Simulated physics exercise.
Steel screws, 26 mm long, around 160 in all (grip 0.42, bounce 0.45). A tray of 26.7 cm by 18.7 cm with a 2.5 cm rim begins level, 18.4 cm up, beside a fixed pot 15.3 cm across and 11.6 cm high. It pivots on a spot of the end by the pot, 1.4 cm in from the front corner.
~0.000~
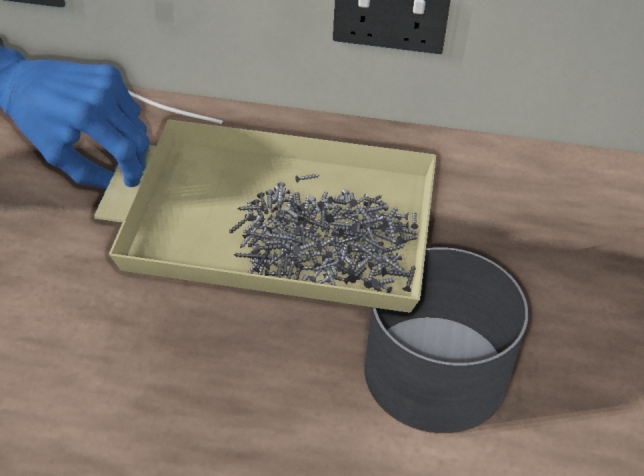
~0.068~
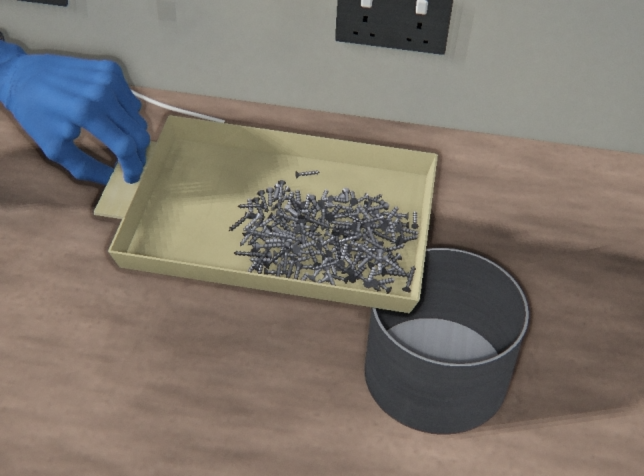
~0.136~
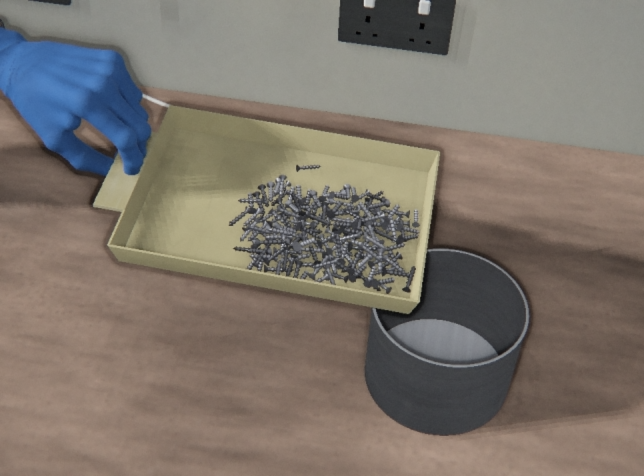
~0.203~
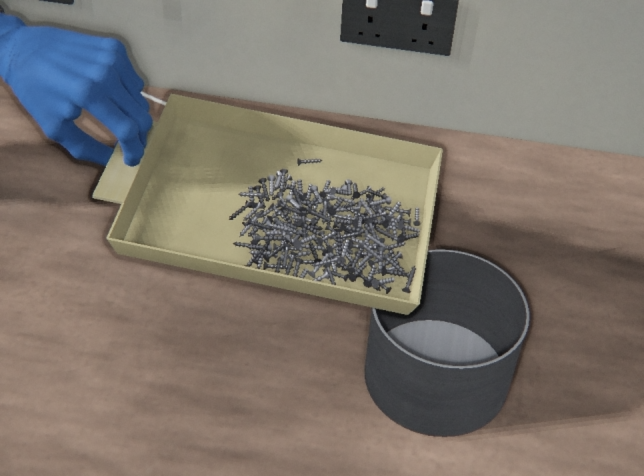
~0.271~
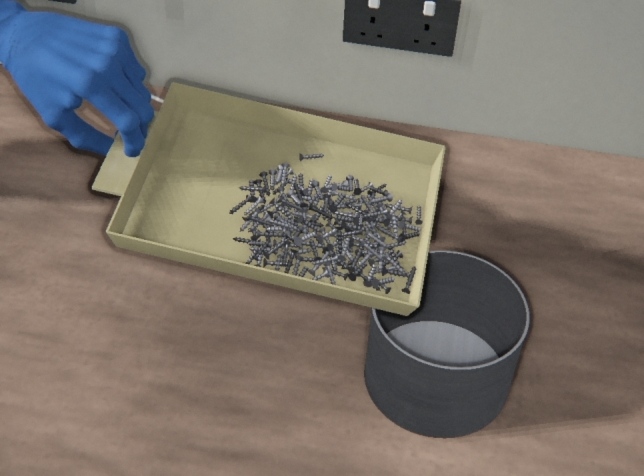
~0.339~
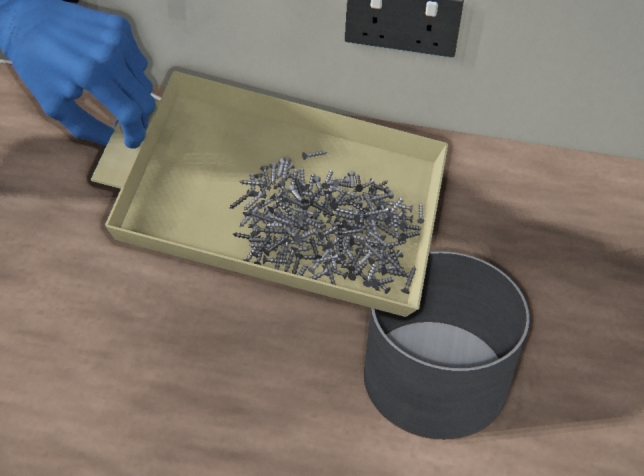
A blue-gloved hand gradually tilts a yellow tray of screws beside a dark round pot.
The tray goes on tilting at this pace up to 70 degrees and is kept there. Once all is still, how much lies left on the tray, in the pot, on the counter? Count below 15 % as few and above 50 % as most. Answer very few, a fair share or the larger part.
Left on the tray: A fair share; in the pot: Very few; on the counter: The larger part.
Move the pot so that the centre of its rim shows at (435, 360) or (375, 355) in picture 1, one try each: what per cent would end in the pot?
About 70 and 40 per cent.
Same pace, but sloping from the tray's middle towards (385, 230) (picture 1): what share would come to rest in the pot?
Some 35 per cent.
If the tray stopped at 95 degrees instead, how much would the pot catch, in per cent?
In that case some 5 per cent.
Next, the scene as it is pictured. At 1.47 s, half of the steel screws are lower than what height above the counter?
Roughly 24 cm.
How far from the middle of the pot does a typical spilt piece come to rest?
About 14 cm.
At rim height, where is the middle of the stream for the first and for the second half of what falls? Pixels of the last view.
At about (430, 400), then at (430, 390).
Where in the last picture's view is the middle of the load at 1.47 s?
Near (386, 245).
After 1.02 s, tilt 39 degrees; the tray holds 100 %, the pot 0 %.
After 1.47 s, tilt 57 degrees; the tray holds 100 %, the pot 0 %.
After 2.00 s, tilt 70 degrees; the tray holds 55 %, the pot 0 %.
In the end, at 3.3 s, tray 30 %, pot 5 %, counter 70 %.
